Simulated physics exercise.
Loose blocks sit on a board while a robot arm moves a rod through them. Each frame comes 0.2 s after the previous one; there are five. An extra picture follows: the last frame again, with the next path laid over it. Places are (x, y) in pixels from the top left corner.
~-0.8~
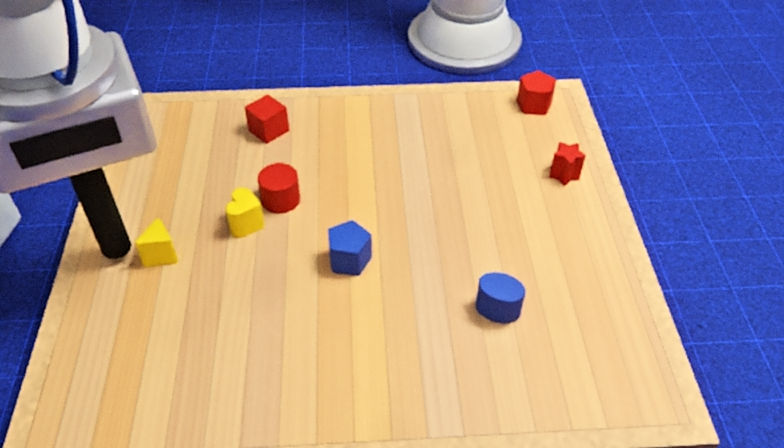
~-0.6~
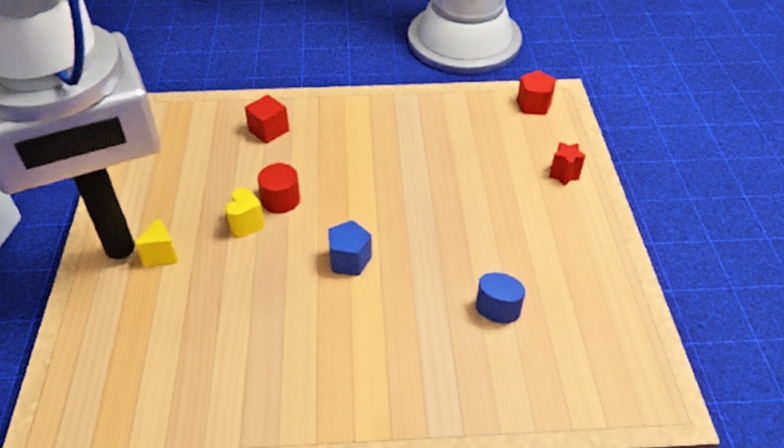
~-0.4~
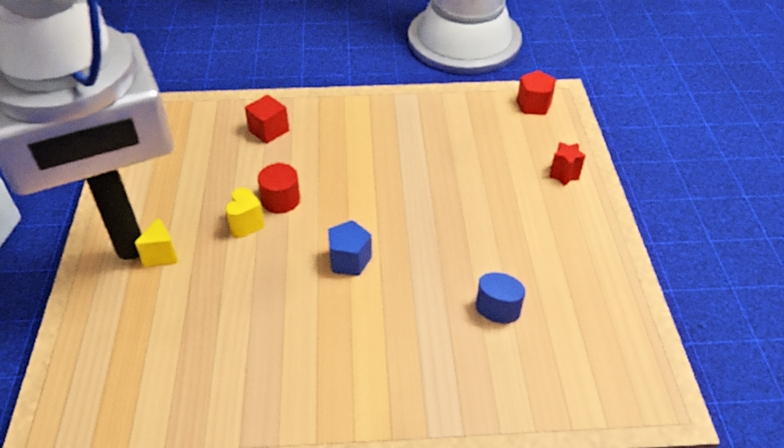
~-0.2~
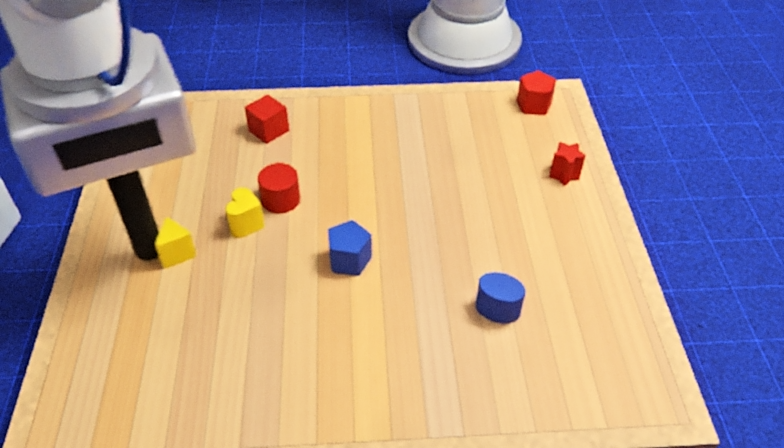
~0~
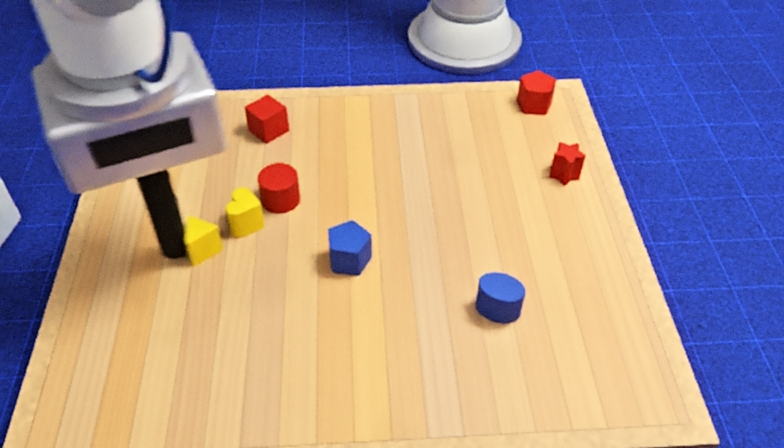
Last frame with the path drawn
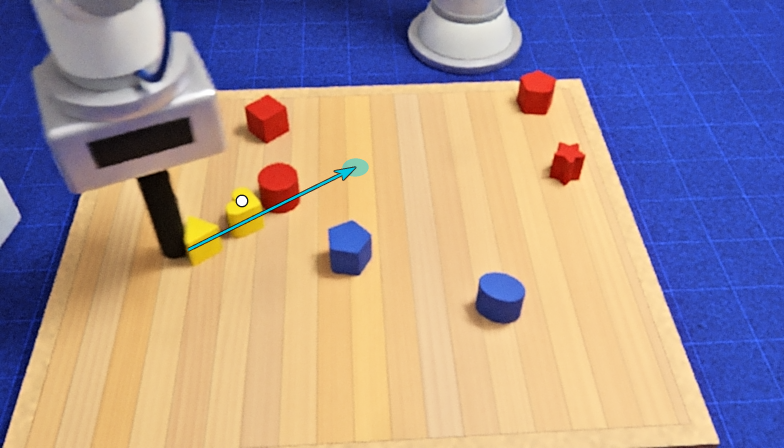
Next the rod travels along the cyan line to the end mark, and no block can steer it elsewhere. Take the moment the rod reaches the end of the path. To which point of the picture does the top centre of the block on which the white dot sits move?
The block on which the white dot sits ends near (296, 194).
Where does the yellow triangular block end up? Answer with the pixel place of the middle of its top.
I'd expect the centre of its top face to be at (240, 222).
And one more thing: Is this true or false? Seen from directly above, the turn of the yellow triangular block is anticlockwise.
That is false.
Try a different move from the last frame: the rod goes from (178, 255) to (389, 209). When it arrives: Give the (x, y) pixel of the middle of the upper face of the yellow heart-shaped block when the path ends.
The yellow heart-shaped block ends near (266, 190).
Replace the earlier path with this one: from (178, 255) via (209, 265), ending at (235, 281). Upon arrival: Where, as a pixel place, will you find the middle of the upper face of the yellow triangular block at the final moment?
It is at (228, 229).
The line goes in a line from (178, 255) to (356, 167); the dot is on the yellow heart-shaped block.
On the path given first. One third of the way, rod (241, 217); yellow triangular block (240, 222), turned 50° clockwise; yellow heart-shaped block (264, 197), turned 20° anticlockwise; red circle (281, 174).
Two thirds of the way, rod (301, 187); yellow triangular block (240, 222), turned 50° clockwise; yellow heart-shaped block (296, 194), turned 50° clockwise; red circle (320, 151).
At the end, rod (355, 161); yellow triangular block (240, 222), turned 50° clockwise; yellow heart-shaped block (296, 194), turned 50° clockwise; red circle (352, 123).
